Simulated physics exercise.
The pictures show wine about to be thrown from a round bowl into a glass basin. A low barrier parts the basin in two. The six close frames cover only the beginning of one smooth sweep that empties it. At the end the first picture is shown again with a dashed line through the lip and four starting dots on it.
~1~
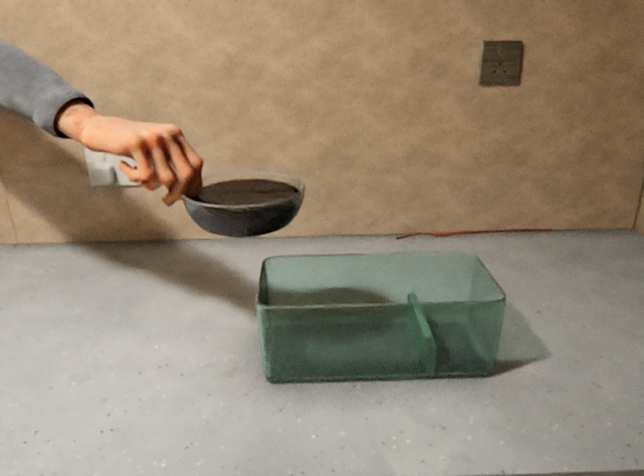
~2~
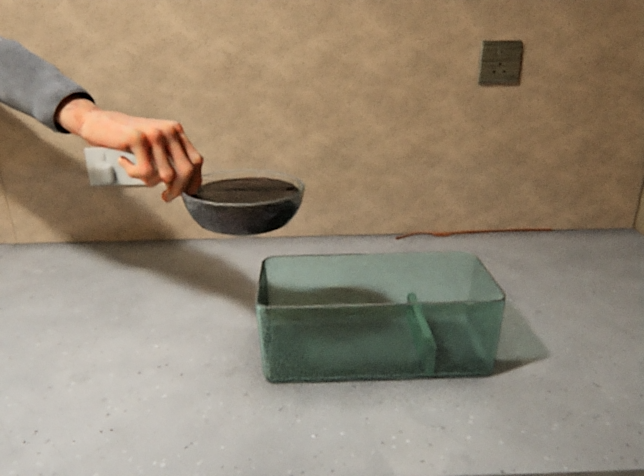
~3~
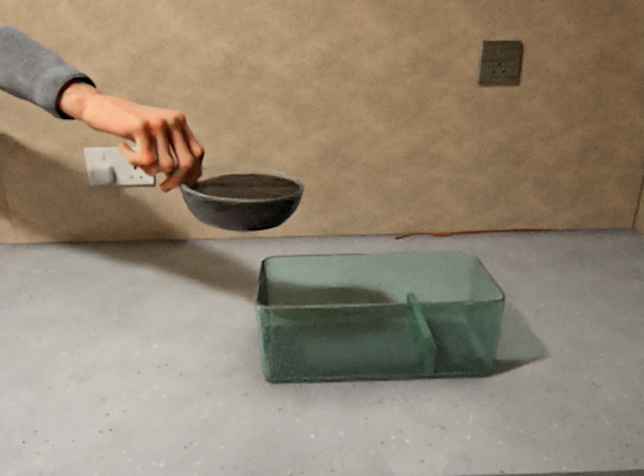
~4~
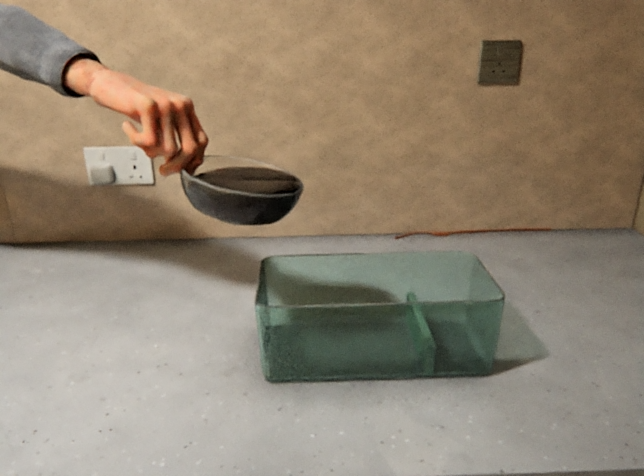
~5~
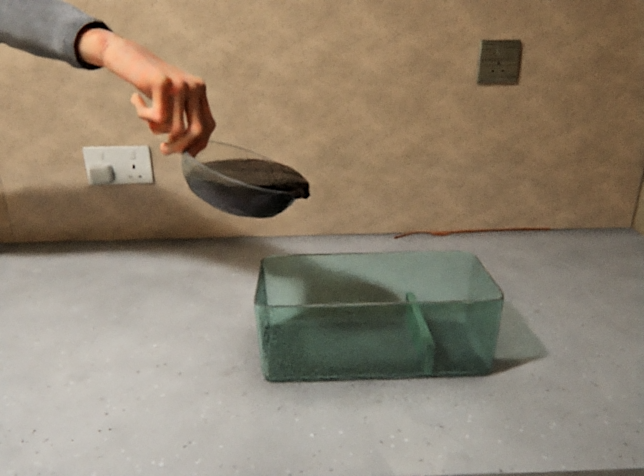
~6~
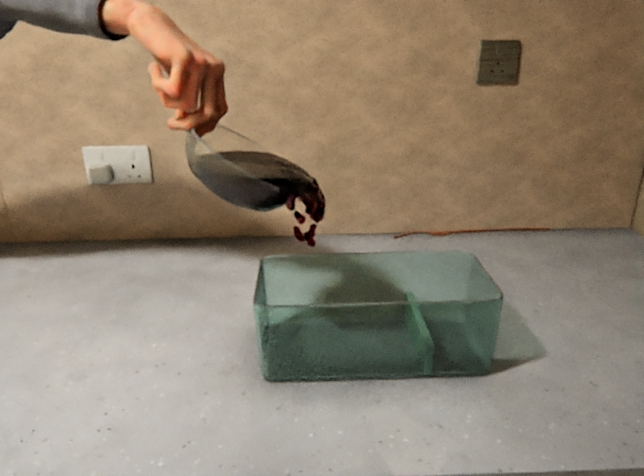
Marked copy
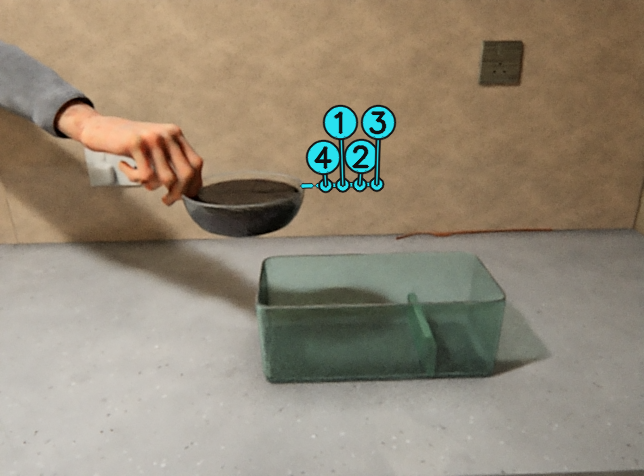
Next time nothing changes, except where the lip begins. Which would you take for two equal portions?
The answer is dot 1.
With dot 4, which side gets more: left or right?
The left side.
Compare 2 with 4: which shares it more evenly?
2 it is.
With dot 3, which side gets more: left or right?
The right side.
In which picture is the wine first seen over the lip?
In picture 4.
On the marked copy, 1 at (342, 185); 2 at (359, 184); 3 at (376, 184); 4 at (325, 185).
With 1, about 52 % ends left of the wall and 47 % right of it.
With 2, about 27 % ends left of the wall and 72 % right of it.
With 3, about 22 % ends left of the wall and 77 % right of it.
With 4, about 84 % ends left of the wall and 15 % right of it.
